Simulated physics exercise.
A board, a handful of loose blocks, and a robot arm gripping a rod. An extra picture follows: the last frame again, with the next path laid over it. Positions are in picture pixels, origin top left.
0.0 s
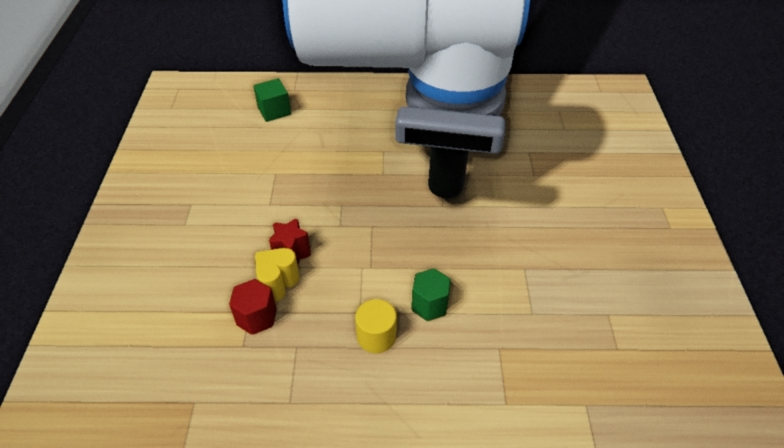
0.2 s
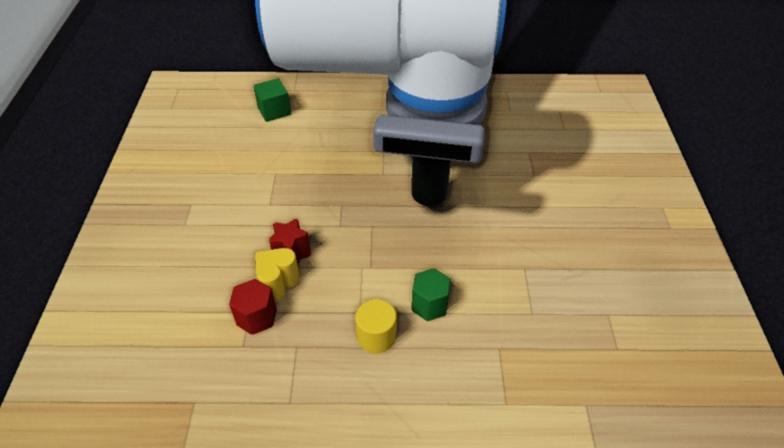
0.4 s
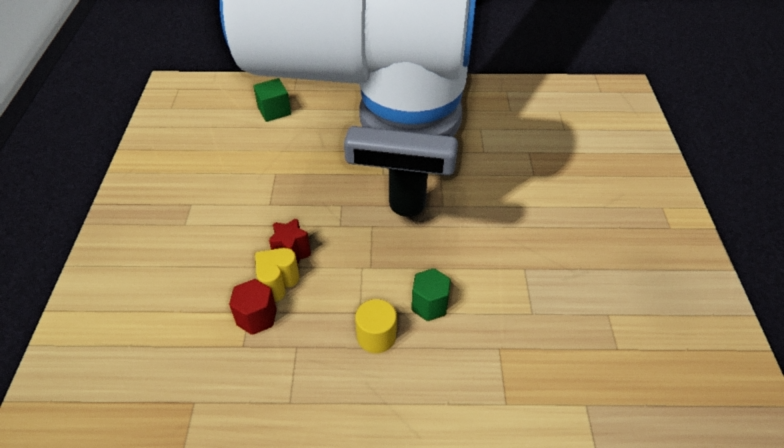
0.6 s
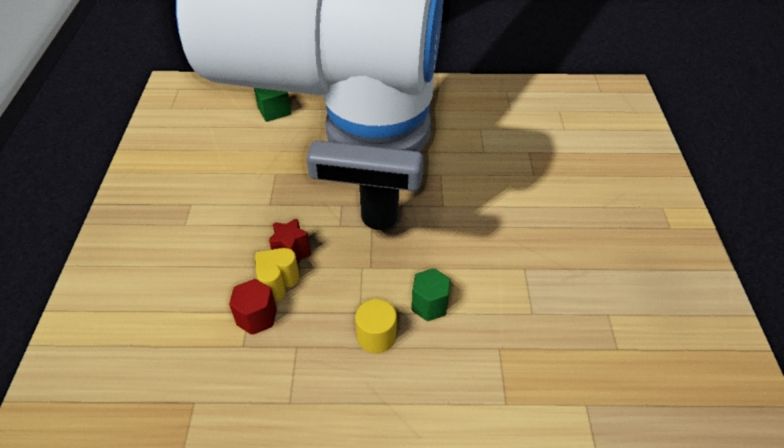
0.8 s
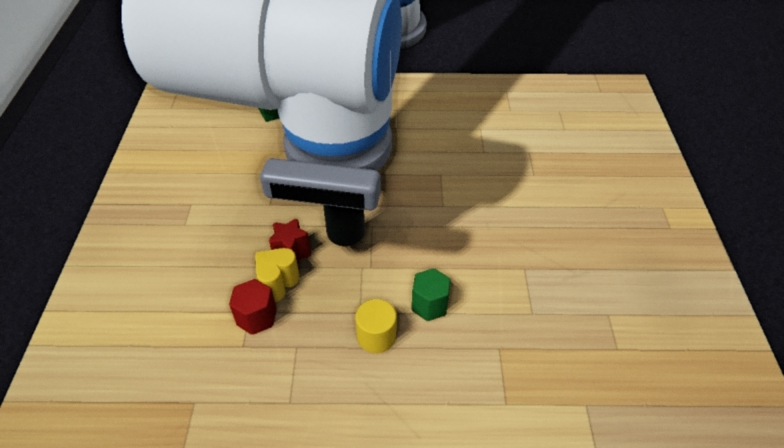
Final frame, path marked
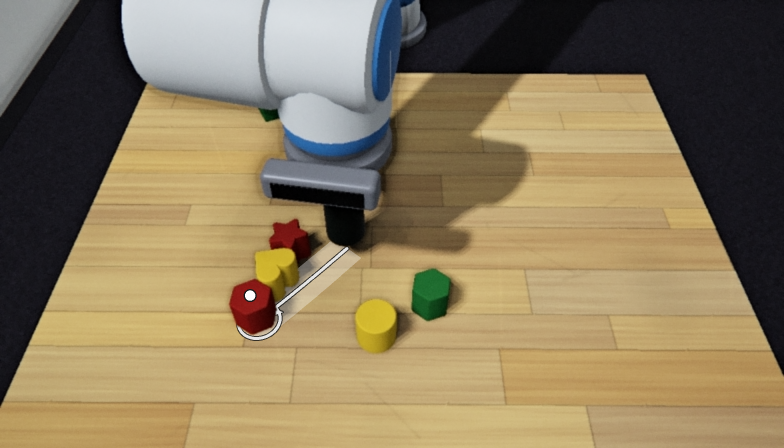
A light wooden tabletop against a dark floor is seen from above at an angle by a still camera. A red star, a yellow heart and a red hexagon sit in a line left of centre, with a yellow cylinder and a green block to their right and another green block at the far left. A white and blue robot arm moves its black rod leftward and nearer across the table, while the blocks stay still.
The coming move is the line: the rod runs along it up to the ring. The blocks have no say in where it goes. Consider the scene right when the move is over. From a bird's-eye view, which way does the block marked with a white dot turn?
It rotates counterclockwise.
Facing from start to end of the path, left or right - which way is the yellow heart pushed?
Sideways shift: Right.
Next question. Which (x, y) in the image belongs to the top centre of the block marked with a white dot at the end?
Answer: (215, 321).
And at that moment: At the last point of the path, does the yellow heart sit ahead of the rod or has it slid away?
The rod will have lost it.
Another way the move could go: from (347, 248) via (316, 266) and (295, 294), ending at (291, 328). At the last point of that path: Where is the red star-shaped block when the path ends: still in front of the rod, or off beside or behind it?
I believe the red star-shaped block loses its place ahead of the rod and slips off.
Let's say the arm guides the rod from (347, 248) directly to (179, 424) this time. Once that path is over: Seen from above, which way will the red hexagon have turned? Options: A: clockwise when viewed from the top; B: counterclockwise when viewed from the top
Letter A.
The drawn path runs from (347, 248) to (259, 320); the dot is on the red hexagon.
What follows on the original path. One third of the way, rod (318, 257); nothing pushed yet.
Two thirds of the way, rod (288, 281); red hexagon (240, 302), turned 30° anticlockwise; yellow heart (242, 270), turned 45° clockwise.
At the end, rod (255, 306); red hexagon (215, 321), turned 35° anticlockwise; yellow heart (223, 277), turned 105° clockwise; red star-shaped block not moved.
